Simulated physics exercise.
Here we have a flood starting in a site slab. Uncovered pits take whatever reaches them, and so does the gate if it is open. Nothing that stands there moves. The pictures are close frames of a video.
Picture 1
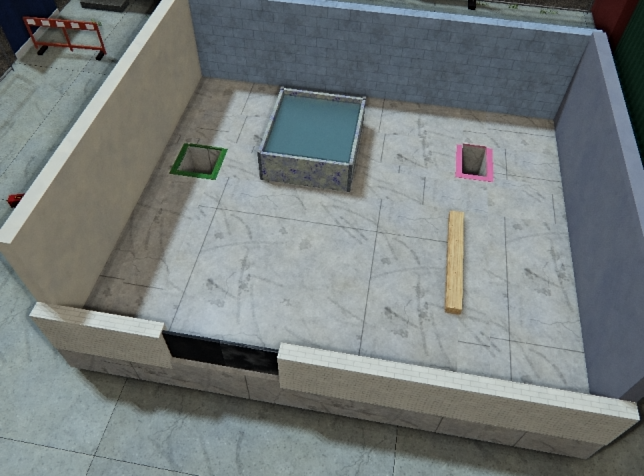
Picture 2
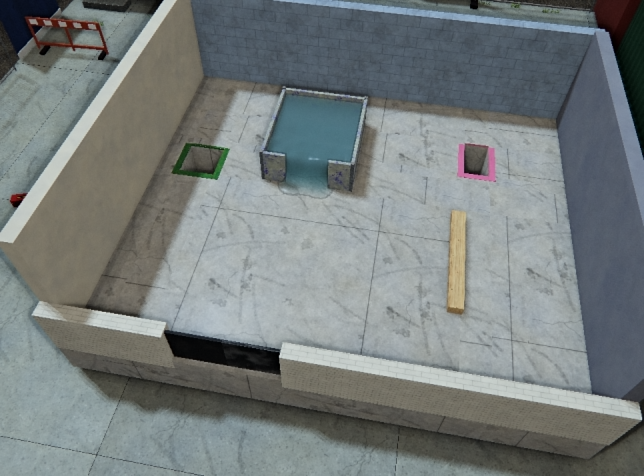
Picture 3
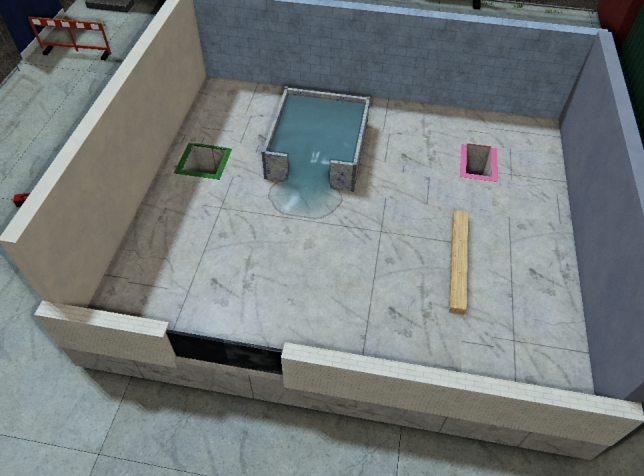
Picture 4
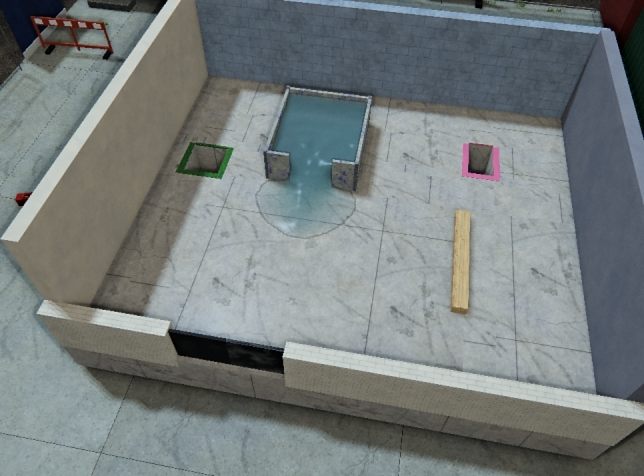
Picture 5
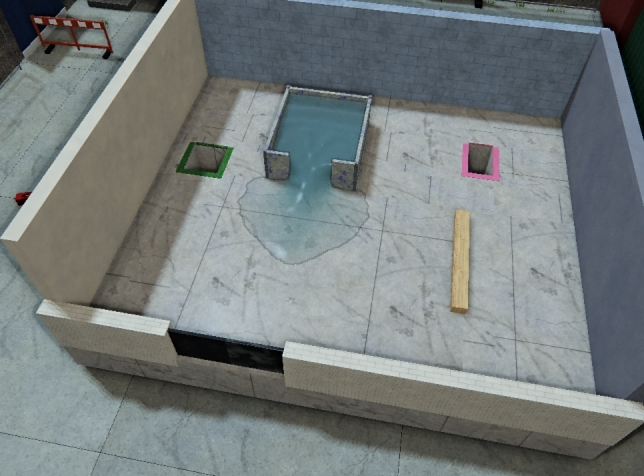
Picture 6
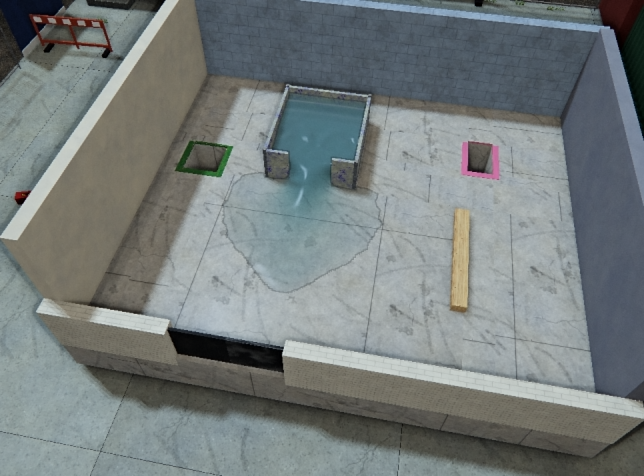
A walled rectangular slab of pale, veined stone tiles, seen from above at an angle, has cream and blue-grey walls and a dark gap in its near wall. A grey-rimmed tank of blue-green water stands toward the back between a green-edged hole at left and a pink-edged one at right, with a wooden beam below the latter. The tank's near side opens and water pours out, spreading forward in a widening, uneven sheet.
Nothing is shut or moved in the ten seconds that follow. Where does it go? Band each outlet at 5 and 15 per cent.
One by one: The gate takes less than 5 %; the green pit takes from 5 to 15 %; the pink pit takes less than 5 %.
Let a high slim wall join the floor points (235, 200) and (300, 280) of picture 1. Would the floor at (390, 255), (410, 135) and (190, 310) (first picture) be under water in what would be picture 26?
One after the other: Under water, not flooded, no water.
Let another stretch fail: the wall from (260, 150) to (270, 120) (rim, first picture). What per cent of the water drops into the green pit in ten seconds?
In per cent: Green 50.
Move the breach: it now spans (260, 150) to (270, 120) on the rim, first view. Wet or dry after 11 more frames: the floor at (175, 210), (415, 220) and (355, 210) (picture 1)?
In turn: Covered, free of water, dry.
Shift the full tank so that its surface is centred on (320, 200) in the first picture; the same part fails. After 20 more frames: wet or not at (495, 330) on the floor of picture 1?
Answer: Flooded.
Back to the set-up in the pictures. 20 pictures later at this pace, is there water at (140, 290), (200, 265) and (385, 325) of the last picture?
In that order: Flooded, awash, covered.
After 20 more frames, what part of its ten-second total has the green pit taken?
Roughly 0 per cent.
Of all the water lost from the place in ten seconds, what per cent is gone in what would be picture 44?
Close to 15 %.
A moment on, water covers 25 % of the floor; the gate 0 %, the green pit 0 %, the pink pit 0 %.
Next, water covers 35 % of the floor; the gate 0 %, the green pit 0 %, the pink pit 0 %.
Then, water covers 35 % of the floor; the gate 0 %, the green pit 0 %, the pink pit 0 %.
Later, water covers 50 % of the floor; the gate 0 %, the green pit 1 %, the pink pit 0 %.
In the end, water covers 75 % of the floor; the gate 0 %, the green pit 7 %, the pink pit 1 %.
